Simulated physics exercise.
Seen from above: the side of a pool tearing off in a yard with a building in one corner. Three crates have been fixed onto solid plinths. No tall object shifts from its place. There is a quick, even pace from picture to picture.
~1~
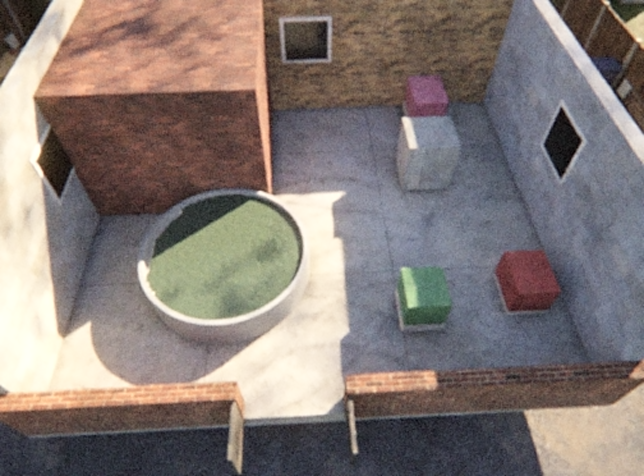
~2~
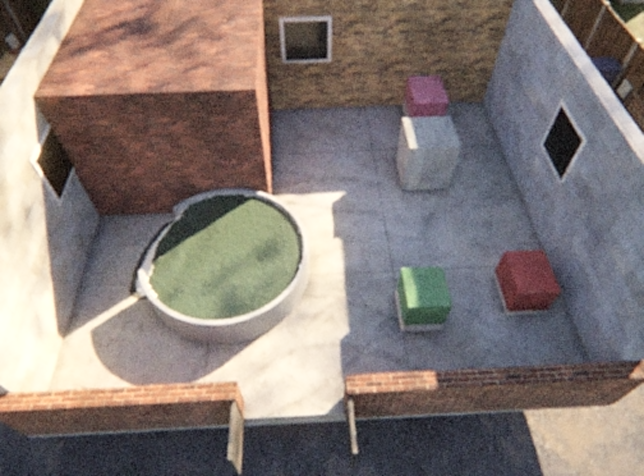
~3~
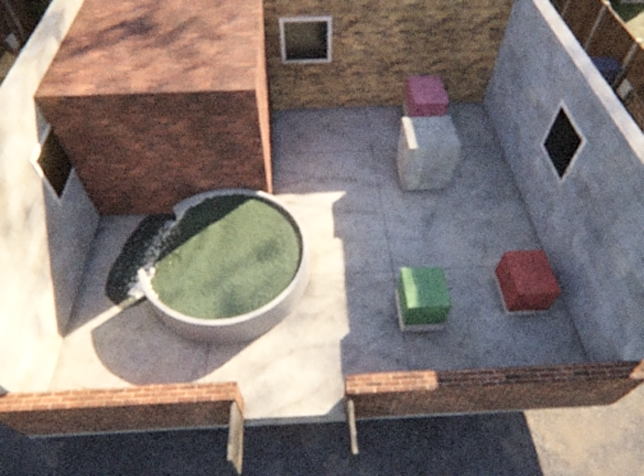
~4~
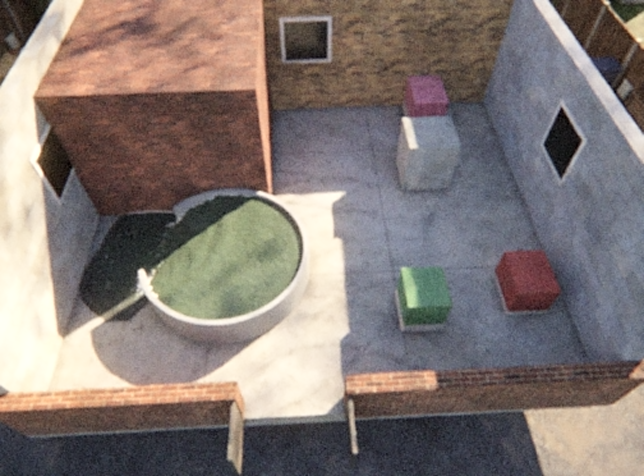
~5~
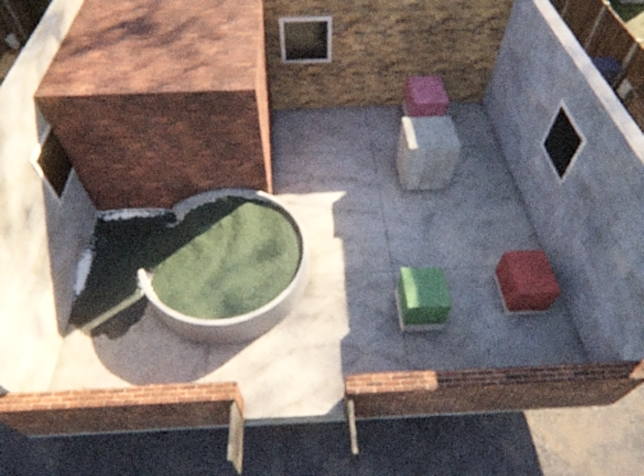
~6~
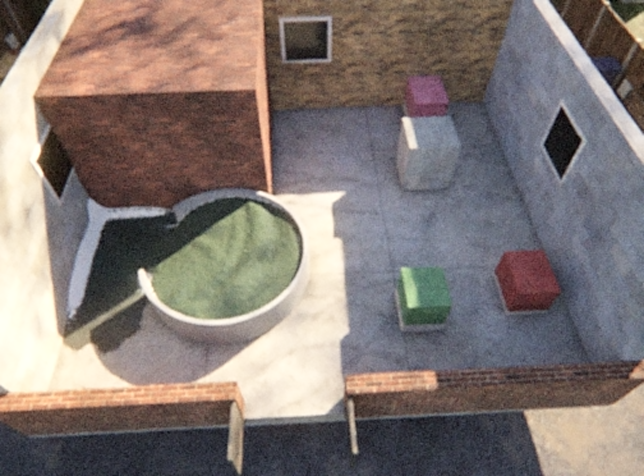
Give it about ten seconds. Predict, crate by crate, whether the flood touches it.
My prediction: The green crate remains untouched; the pink crate remains untouched; the red crate is touched.
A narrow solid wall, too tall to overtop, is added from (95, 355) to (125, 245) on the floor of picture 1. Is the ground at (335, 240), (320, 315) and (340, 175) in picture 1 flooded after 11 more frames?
First unwetted, then unwetted, then unwetted.
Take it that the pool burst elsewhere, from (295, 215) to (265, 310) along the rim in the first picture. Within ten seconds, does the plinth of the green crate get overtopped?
The green crate is overtopped.
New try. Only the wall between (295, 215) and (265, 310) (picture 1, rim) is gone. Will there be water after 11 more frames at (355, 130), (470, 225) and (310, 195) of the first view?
Read off point by point, the answer is not soaked, soaking, not soaked.
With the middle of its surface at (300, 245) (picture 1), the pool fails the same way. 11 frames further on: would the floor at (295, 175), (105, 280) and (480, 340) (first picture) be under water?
The first spot is not reached, the second inundated, and the third not reached.
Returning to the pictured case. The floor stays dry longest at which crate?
That would be the crate marked pink.
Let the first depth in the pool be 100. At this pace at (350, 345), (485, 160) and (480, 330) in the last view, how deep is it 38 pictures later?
Roughly 8, 0 and 6 per cent, in turn.
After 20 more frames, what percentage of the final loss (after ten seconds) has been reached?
I get 0 percent.
A moment on, water covers 10 % of the floor; the green crate not reached, the pink crate not reached, the red crate not reached.
Next, water covers 15 % of the floor; the green crate not reached, the pink crate not reached, the red crate not reached.
Then, water covers 25 % of the floor; the green crate not reached, the pink crate not reached, the red crate not reached.
Later, water covers 45 % of the floor; the green crate water round its plinth, the pink crate not reached, the red crate water round its plinth.
In the end, water covers 80 % of the floor; the green crate stayed above the water, the pink crate stayed above the water, the red crate was topped.
